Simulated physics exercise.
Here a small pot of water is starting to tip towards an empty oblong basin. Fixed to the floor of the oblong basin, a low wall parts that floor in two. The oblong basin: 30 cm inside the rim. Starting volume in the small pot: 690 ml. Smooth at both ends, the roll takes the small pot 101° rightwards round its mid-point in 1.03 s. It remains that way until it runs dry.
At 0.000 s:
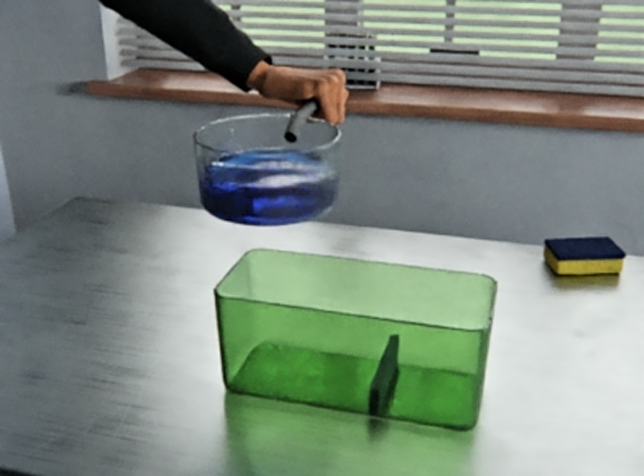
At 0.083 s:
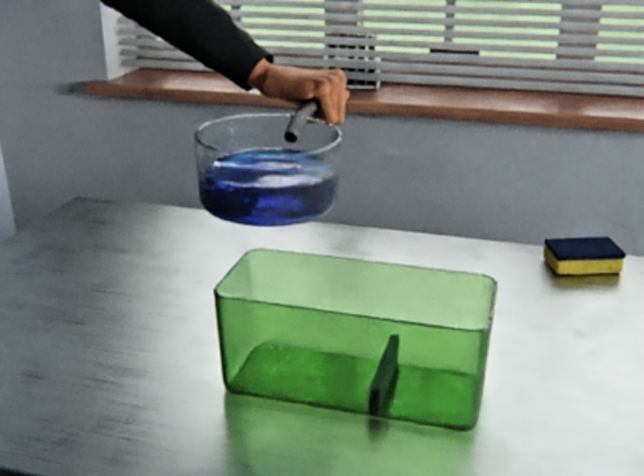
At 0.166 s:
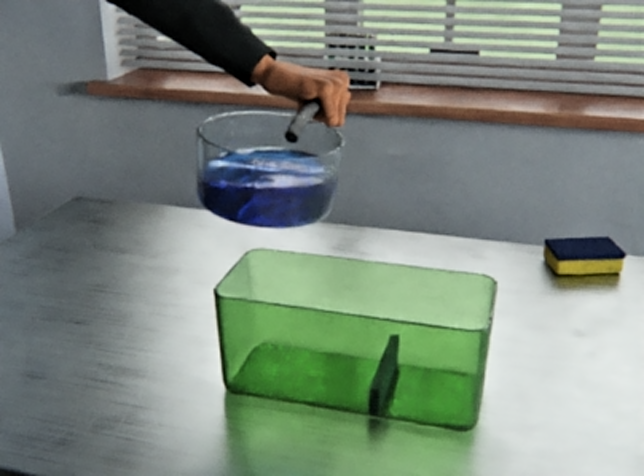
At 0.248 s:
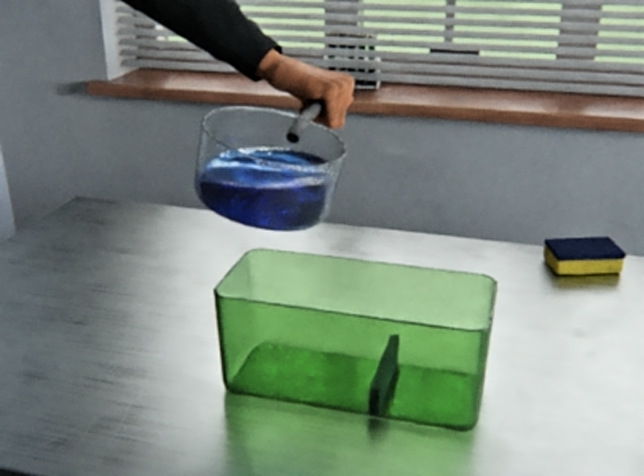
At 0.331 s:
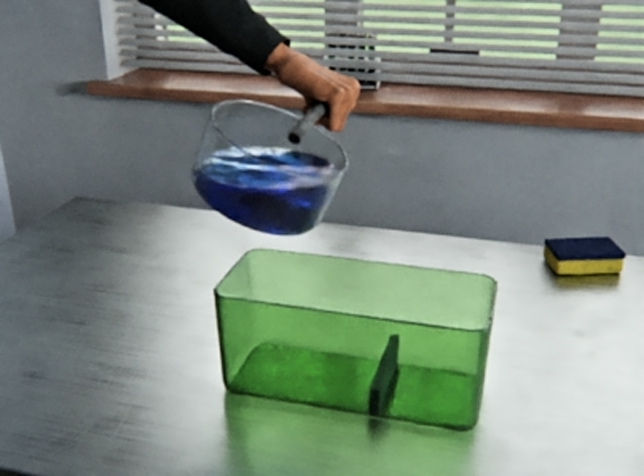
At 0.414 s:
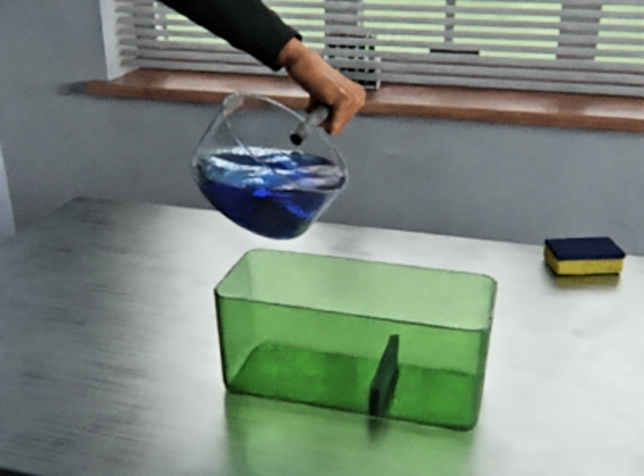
The clip opens with a hand holding a clear pot of blue water level above an empty green oblong basin with a low dividing wall, a sponge lying to the right. The hand then rolls the pot rightwards, slightly at first and then more steeply, while the water stays inside.
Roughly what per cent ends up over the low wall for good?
About 33 in every hundred.
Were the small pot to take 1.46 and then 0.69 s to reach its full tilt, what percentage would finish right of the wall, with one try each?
Some 45 and 25 per cent, in that order.
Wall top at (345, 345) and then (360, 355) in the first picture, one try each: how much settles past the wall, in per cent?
Some 90 in a hundred, then some 65 in a hundred.
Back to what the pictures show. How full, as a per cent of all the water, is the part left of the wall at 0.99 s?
48 %.
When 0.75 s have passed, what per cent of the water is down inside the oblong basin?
About 30%.
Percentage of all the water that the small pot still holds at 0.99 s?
10 per cent or so.
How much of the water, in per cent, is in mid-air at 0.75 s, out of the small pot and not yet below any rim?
I'd put it at about 28 percent.
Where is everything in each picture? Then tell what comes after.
The first frame shows tilt 0°; pouring edge (337, 141); surface from (208, 161) to (335, 173); the oblong basin's rim runs from (231, 271) to (493, 305); the wall's top is at (385, 361).
The second frame shows tilt 2°; pouring edge (338, 143); surface from (208, 161) to (335, 173).
The third frame shows tilt 6°; pouring edge (340, 149); surface from (208, 160) to (336, 174).
The fourth frame shows tilt 14°; pouring edge (343, 159); surface from (206, 159) to (337, 175).
The fifth frame shows tilt 24°; pouring edge (344, 172); surface from (204, 157) to (340, 176).
The sixth frame shows tilt 35°; pouring edge (343, 187); surface from (207, 153) to (346, 177).
After 0.75 s the tilt is 84° and 42 per cent is still to pour, 14 is left of the wall and 17 right of it.
After 0.99 s the tilt is 101° and 11 per cent is still to pour, 47 is left of the wall and 34 right of it.
After 1.25 s the tilt is 101° and 1 per cent is still to pour, 64 is left of the wall and 33 right of it.
After 1.53 s the tilt is 101° and 0 per cent is still to pour, 66 is left of the wall and 33 right of it.
In the end 66 per cent lies left of the wall, 33 right of it and 0 outside.
